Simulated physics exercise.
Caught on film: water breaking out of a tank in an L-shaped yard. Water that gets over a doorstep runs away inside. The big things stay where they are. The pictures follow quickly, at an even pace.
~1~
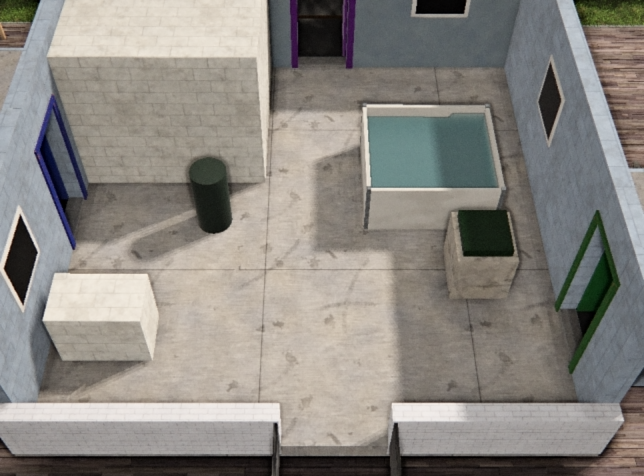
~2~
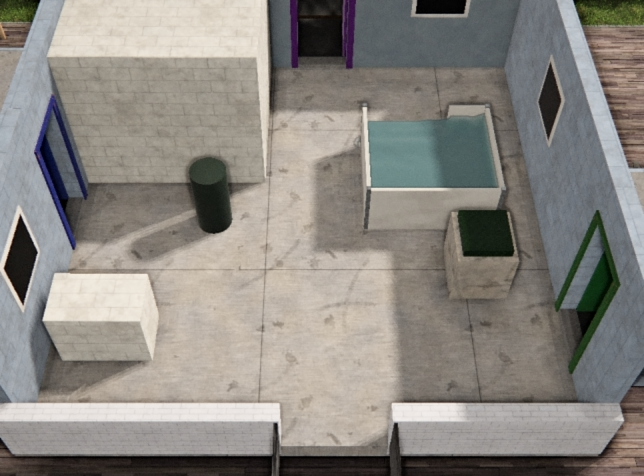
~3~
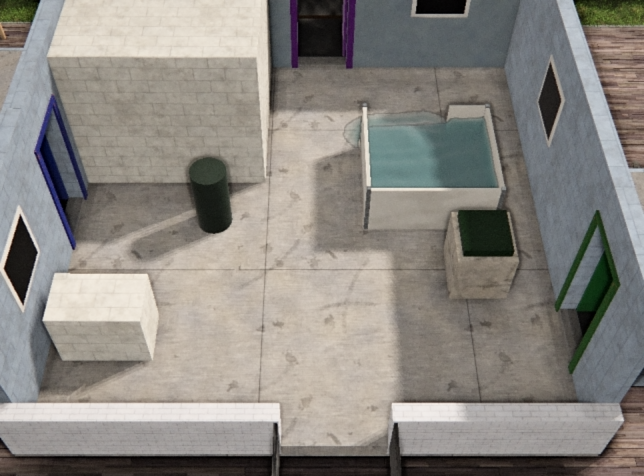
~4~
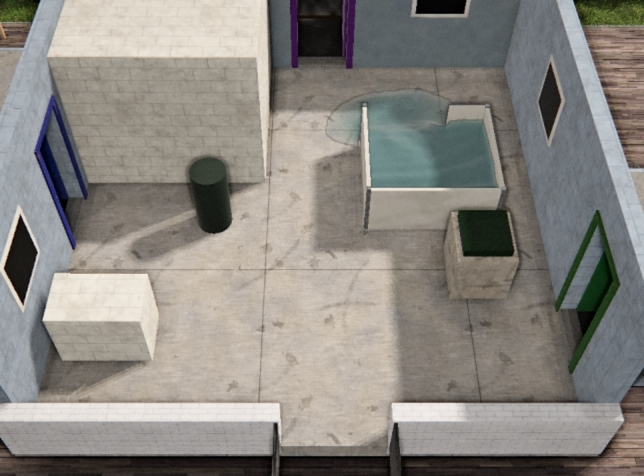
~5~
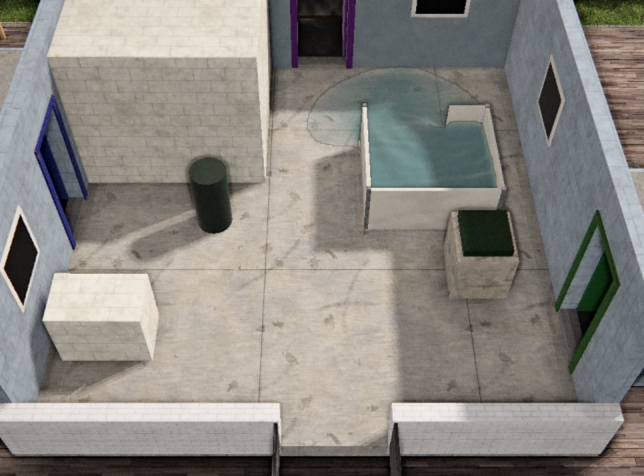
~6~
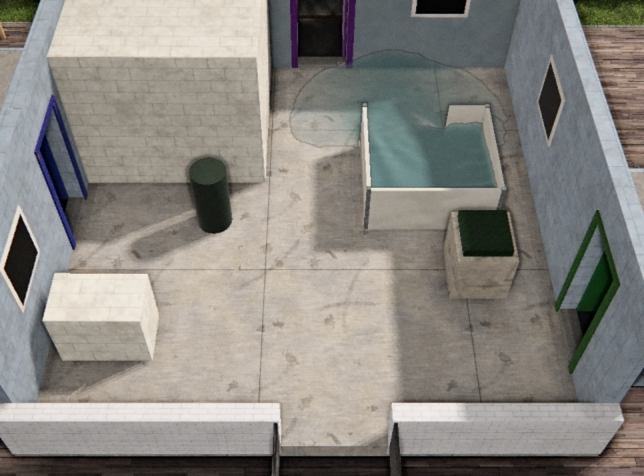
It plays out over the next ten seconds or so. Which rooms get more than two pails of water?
In the end: The blue door admits no more than that; the green door admits no more than that; the purple door lets in a lot.
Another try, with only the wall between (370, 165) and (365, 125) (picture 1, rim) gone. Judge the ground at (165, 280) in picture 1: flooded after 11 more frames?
Verdict: Wet.
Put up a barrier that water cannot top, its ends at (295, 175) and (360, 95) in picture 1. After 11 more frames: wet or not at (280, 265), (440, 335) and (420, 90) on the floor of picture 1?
As listed: Dry, dry, awash.
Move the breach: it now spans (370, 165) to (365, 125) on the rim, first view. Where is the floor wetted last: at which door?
The one in green.
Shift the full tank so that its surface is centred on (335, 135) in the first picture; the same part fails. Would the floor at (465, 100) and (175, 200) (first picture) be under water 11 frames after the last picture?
One after the other: Flooded, clear.
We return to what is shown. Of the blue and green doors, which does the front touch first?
That is the door marked green.
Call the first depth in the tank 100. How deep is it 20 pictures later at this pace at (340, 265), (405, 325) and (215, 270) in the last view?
In turn 4, 0 and 0 in a hundred.
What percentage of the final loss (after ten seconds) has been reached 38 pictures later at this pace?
Some 70 per cent.
A moment on, water covers 20 % of the floor; the blue door not reached, the green door not reached, the purple door over two buckets in.
Next, water covers 20 % of the floor; the blue door not reached, the green door not reached, the purple door far over two buckets in.
Then, water covers 45 % of the floor; the blue door not reached, the green door not reached, the purple door far over two buckets in.
Later, water covers 70 % of the floor; the blue door not reached, the green door wet at the sill, nothing in, the purple door far over two buckets in.
In the end, water covers 85 % of the floor; the blue door not reached, the green door wet at the sill, nothing in, the purple door far over two buckets in.
